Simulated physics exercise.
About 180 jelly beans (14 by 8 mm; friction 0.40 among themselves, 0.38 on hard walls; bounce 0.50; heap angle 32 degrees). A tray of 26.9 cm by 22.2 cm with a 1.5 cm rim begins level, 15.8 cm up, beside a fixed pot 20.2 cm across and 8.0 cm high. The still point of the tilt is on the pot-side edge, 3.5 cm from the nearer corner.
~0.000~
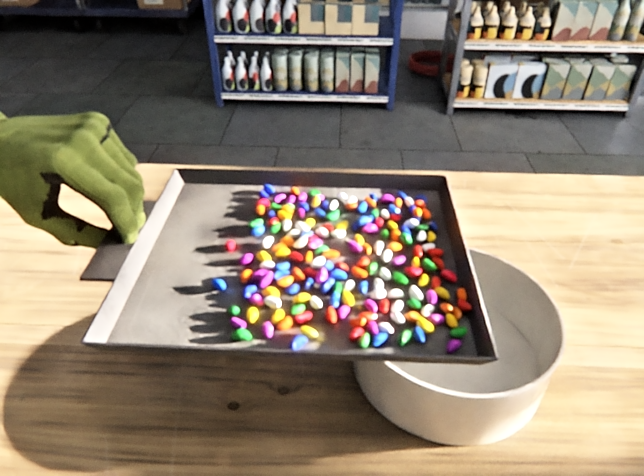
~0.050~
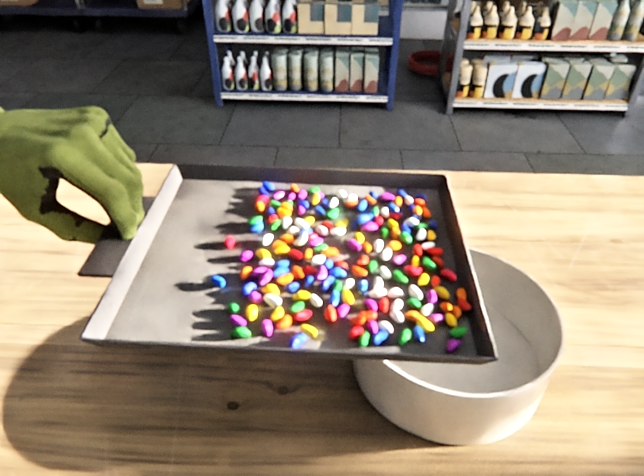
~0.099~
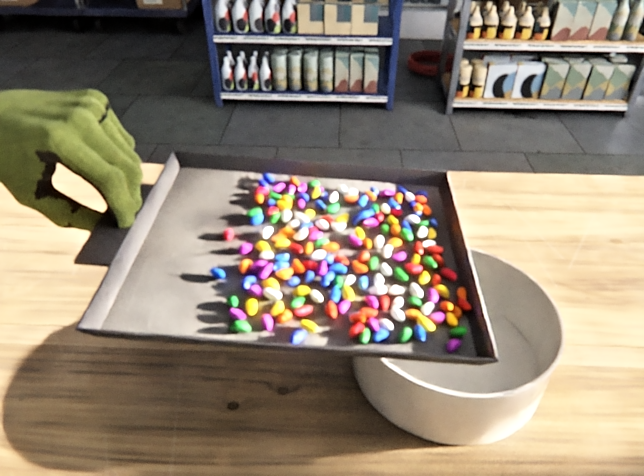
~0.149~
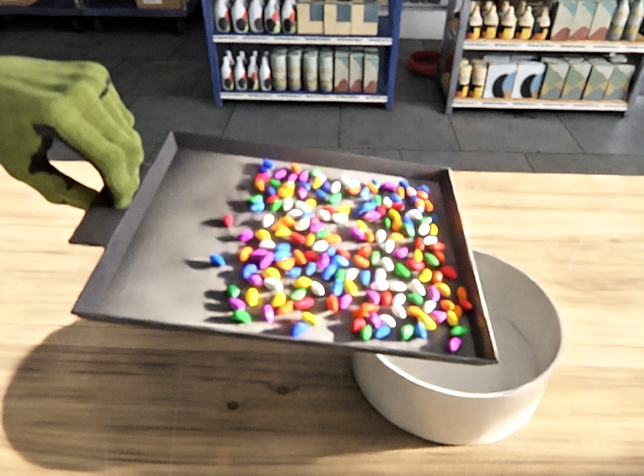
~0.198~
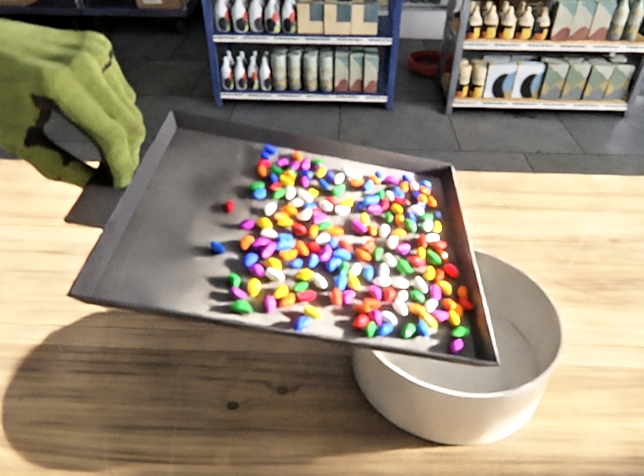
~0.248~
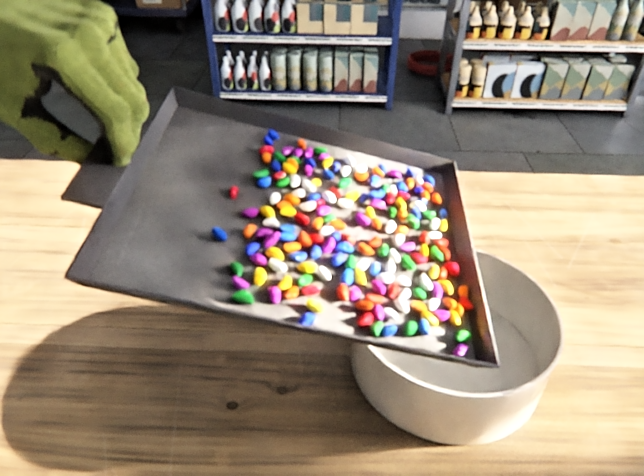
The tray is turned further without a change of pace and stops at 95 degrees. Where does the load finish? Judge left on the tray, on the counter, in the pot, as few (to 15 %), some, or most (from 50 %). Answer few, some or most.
Tray few, counter most, pot some.
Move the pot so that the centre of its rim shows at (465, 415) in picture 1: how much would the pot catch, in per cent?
About 85 per cent.
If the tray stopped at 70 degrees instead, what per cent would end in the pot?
In that case some 35 per cent.
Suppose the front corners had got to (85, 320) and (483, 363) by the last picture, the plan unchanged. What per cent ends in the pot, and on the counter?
Pot 0, counter 100.
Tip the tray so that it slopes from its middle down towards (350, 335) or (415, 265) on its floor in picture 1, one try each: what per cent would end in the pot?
About 0 and 75 per cent.
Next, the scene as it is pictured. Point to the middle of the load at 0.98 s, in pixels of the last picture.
Near (501, 436).
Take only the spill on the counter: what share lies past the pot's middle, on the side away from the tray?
Some 80 per cent.
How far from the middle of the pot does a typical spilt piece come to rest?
Some 20 cm.
After 0.69 s, tilt 54 degrees; the tray holds 90 %, the pot 0 %.
Then, at 0.98 s, tilt 79 degrees; the tray holds 25 %, the pot 15 %.
Then, at 1.37 s, tilt 95 degrees; the tray holds 0 %, the pot 35 %.
In the end, at 2.4 s, tray 0 %, counter 65 %, pot 35 %.
